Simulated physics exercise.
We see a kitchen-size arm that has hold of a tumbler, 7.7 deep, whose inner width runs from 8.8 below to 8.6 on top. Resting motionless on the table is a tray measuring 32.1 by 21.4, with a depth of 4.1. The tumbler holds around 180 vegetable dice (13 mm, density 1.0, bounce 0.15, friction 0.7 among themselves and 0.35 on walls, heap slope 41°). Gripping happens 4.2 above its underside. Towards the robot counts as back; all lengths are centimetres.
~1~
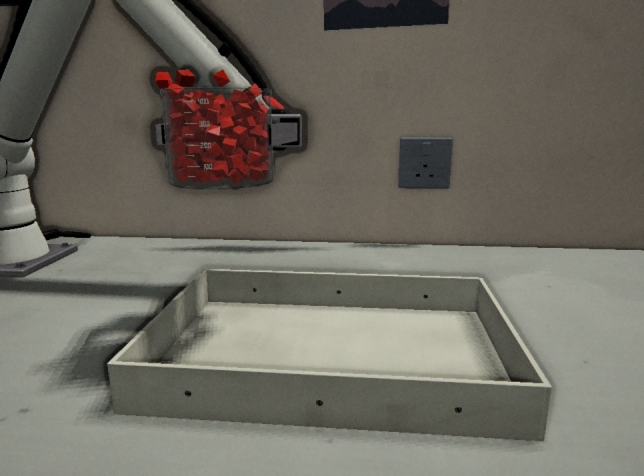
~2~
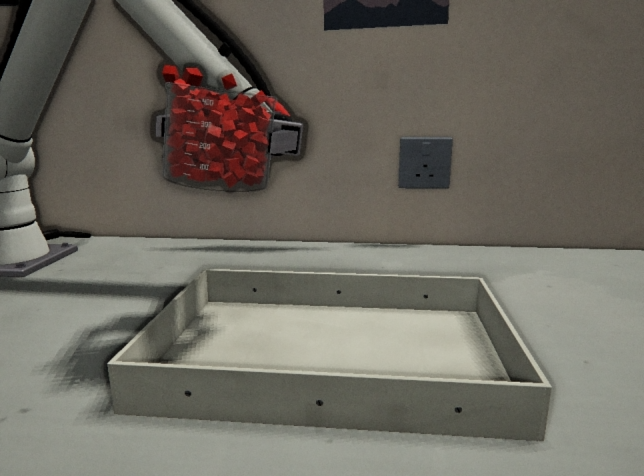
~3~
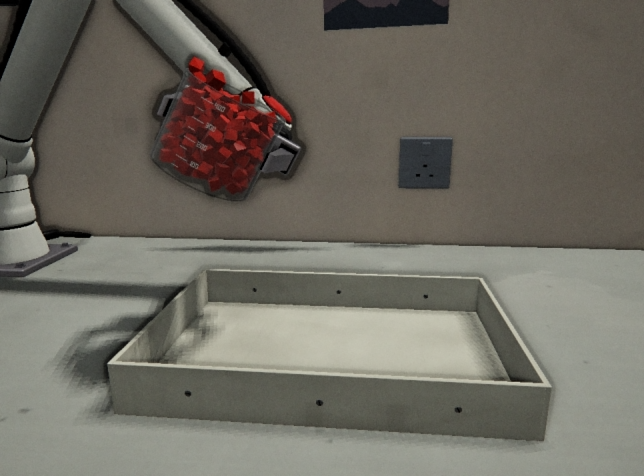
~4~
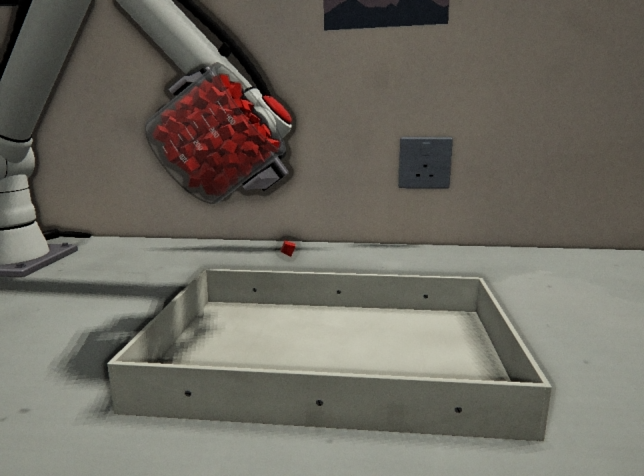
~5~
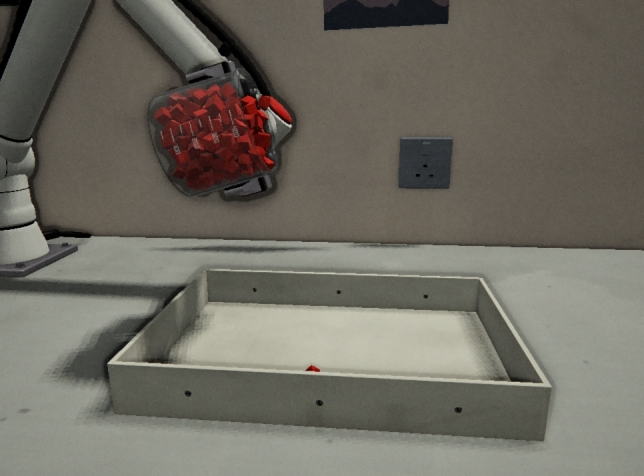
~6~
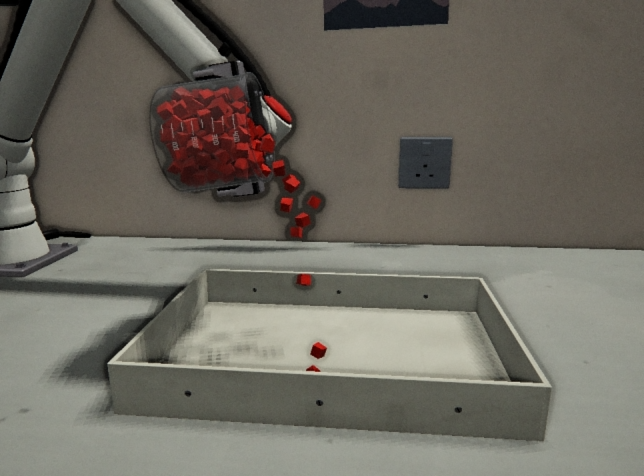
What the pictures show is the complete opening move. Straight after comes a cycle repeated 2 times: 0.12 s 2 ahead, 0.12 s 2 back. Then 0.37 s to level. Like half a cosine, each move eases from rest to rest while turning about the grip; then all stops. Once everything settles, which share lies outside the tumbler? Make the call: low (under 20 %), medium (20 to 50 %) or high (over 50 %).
My call: Medium.
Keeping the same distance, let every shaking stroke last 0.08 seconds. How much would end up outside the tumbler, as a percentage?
In that case around 50 per cent.
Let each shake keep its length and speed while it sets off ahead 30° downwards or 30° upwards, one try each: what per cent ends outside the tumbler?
I'd say close to 25 percent for the first and close to 35 percent for the second.
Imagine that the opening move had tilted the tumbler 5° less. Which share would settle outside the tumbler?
It would be near 20 per cent.
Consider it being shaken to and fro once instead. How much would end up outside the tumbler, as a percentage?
Roughly 25 percent.
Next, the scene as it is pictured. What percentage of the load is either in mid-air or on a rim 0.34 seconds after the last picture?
About 1 %.
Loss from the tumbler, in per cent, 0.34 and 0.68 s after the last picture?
I'd put it near 20 percent first and near 30 percent later.
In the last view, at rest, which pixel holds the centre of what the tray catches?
Near pixel (329, 345).
Then, 0.34 s later, tilted 82° forward, highest piece 24 above the table; 145 in the tumbler, 36 in the tray, 2 in flight or on a rim.
Then, 0.68 s later, tilted 36° forward, highest piece 23 above the table; 128 in the tumbler, 54 in the tray, 1 in flight or on a rim.
Then, 1.05 s later, level, highest piece 25 above the table; 128 in the tumbler, 55 in the tray.
Then, 2.10 s later, level, highest piece 25 above the table; 128 in the tumbler, 55 in the tray.
At rest, 128 in the tumbler, 55 in the tray. That is 30 % outside the tumbler.
